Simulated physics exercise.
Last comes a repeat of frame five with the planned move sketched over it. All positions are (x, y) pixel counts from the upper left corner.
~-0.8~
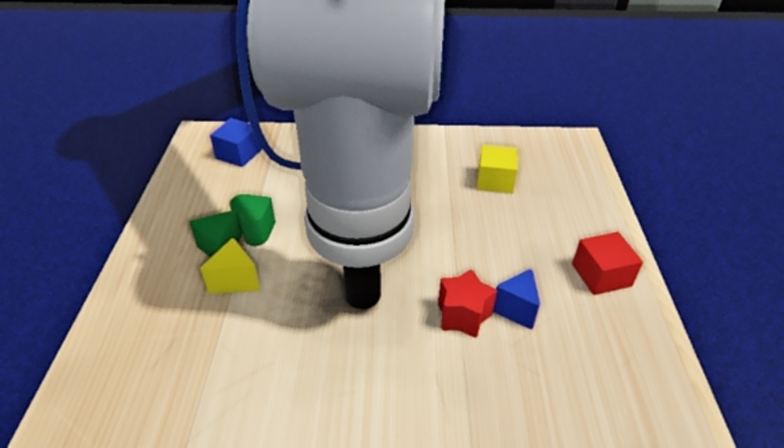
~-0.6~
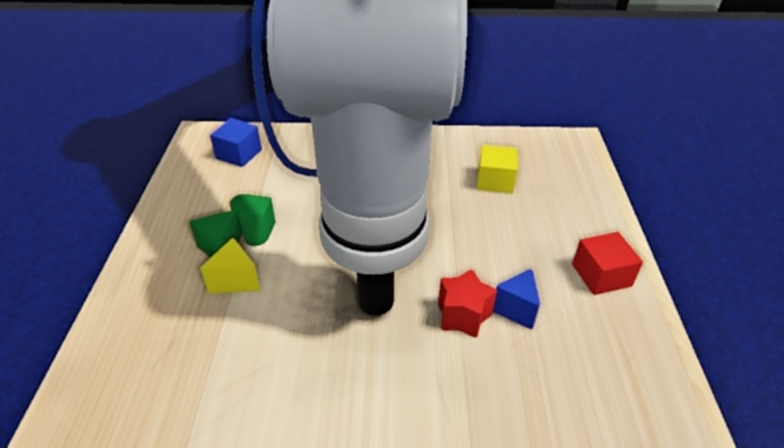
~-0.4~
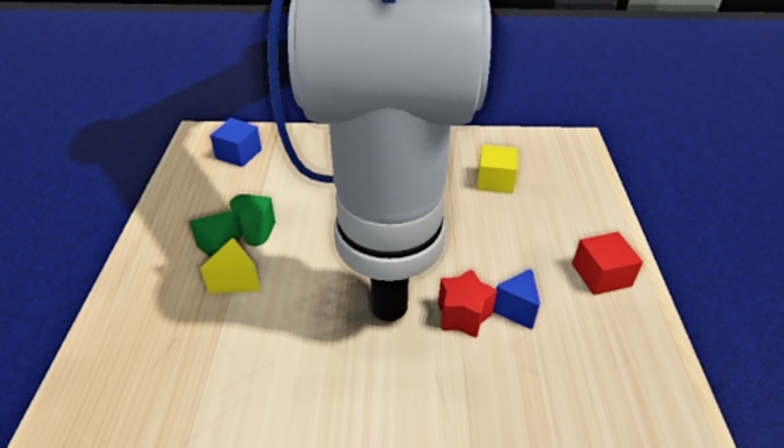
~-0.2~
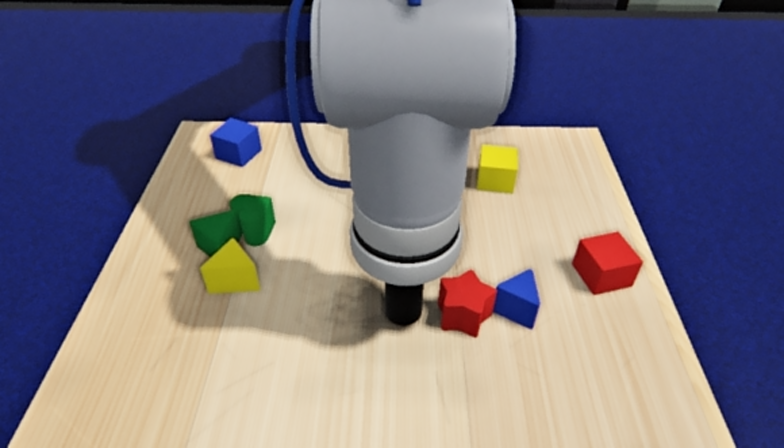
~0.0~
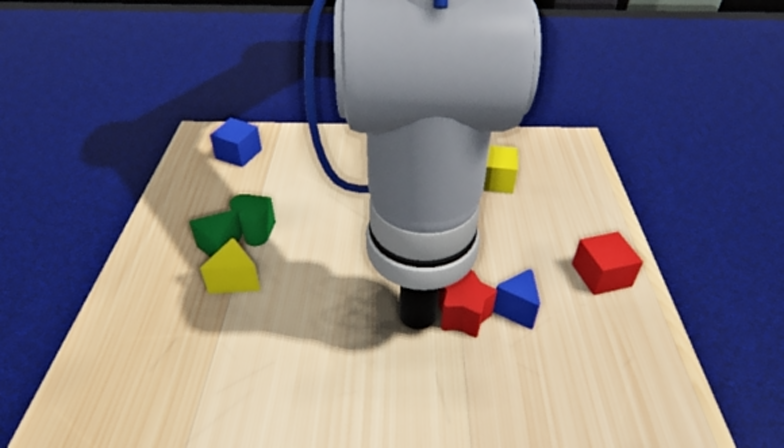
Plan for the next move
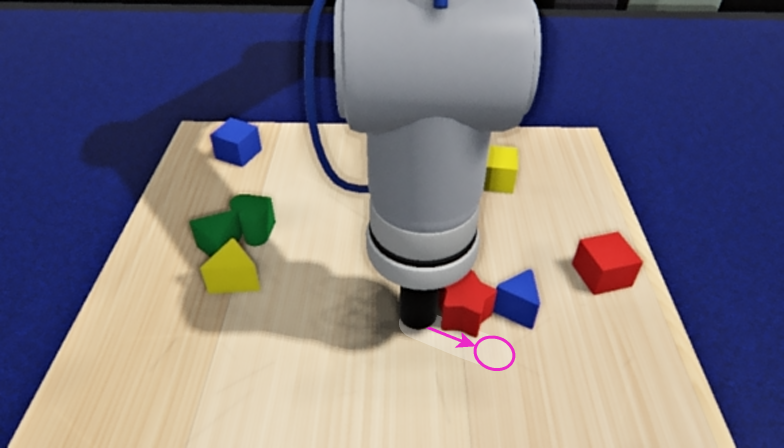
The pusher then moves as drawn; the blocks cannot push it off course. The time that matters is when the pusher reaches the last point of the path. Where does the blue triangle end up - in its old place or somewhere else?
It leaves its spot.
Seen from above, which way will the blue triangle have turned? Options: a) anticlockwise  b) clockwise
The answer is b.
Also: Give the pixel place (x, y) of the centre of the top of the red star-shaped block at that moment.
About (494, 291).
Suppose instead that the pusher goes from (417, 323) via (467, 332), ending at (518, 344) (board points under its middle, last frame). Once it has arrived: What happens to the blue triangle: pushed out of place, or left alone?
By then it is displaced.
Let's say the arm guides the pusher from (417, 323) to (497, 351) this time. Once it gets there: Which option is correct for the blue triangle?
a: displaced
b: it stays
That would be a.
Drawn move, straight from (417, 323) to (494, 353).
What follows on the original path. Halfway along, pusher at (456, 330); red star-shaped block at (484, 290), turned 45° anticlockwise; blue triangle at (527, 282), turned 25° clockwise.
At the end, pusher at (496, 345); red star-shaped block at (494, 291), turned 70° anticlockwise; blue triangle at (530, 278), turned 30° clockwise.
